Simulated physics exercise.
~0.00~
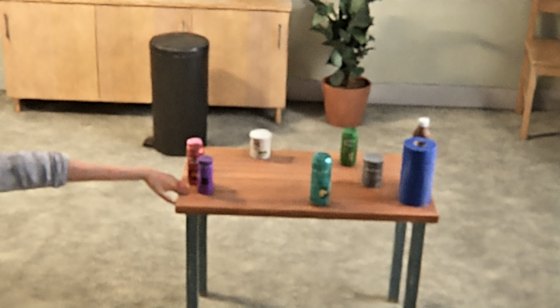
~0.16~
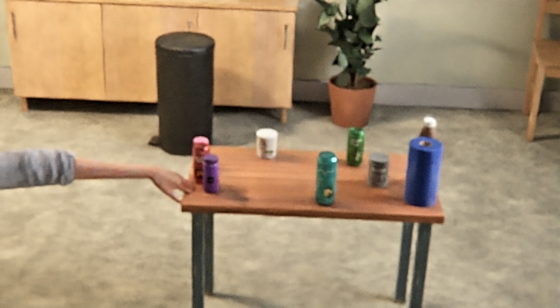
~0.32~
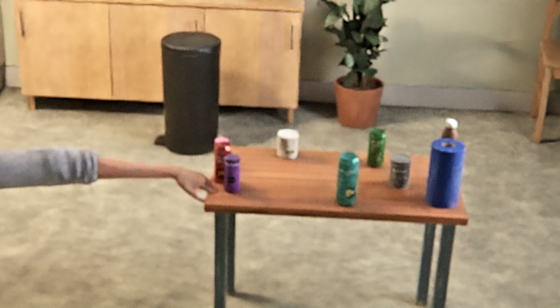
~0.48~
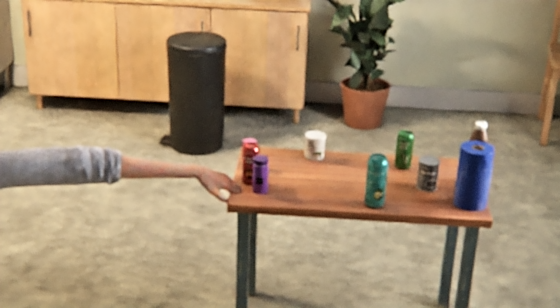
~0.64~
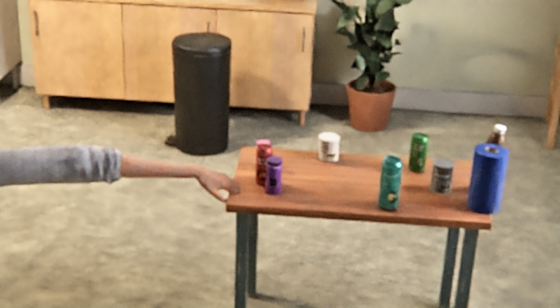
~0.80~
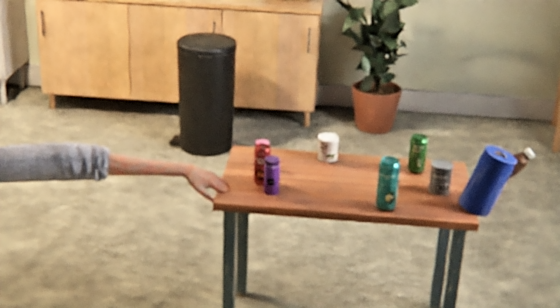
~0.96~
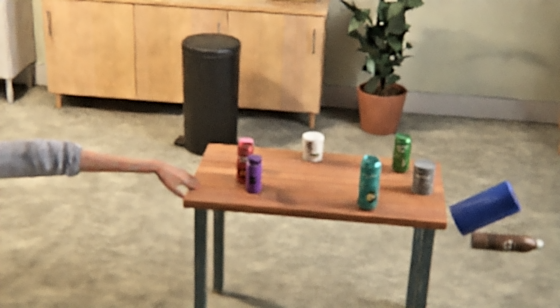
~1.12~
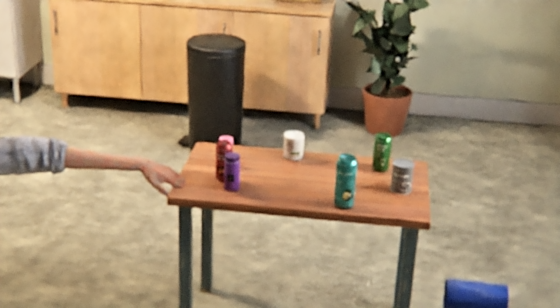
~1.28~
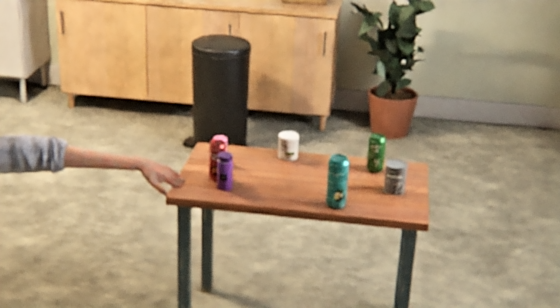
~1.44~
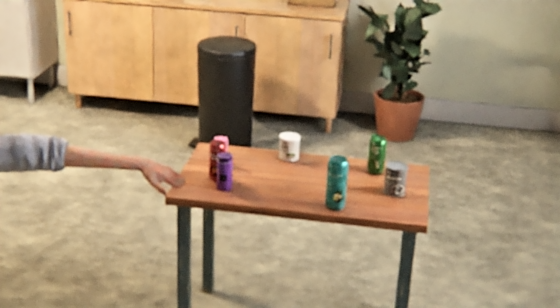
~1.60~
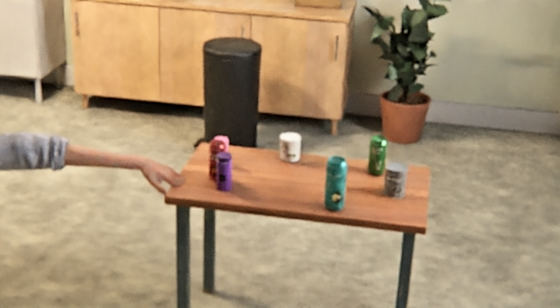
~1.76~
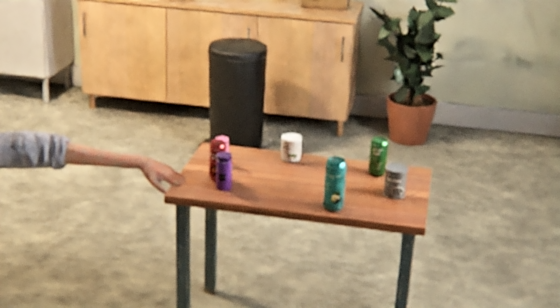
In a room with wooden cabinets, a hand shifts a table right then left, blue roll and brown bottle falling, cans staying upright.
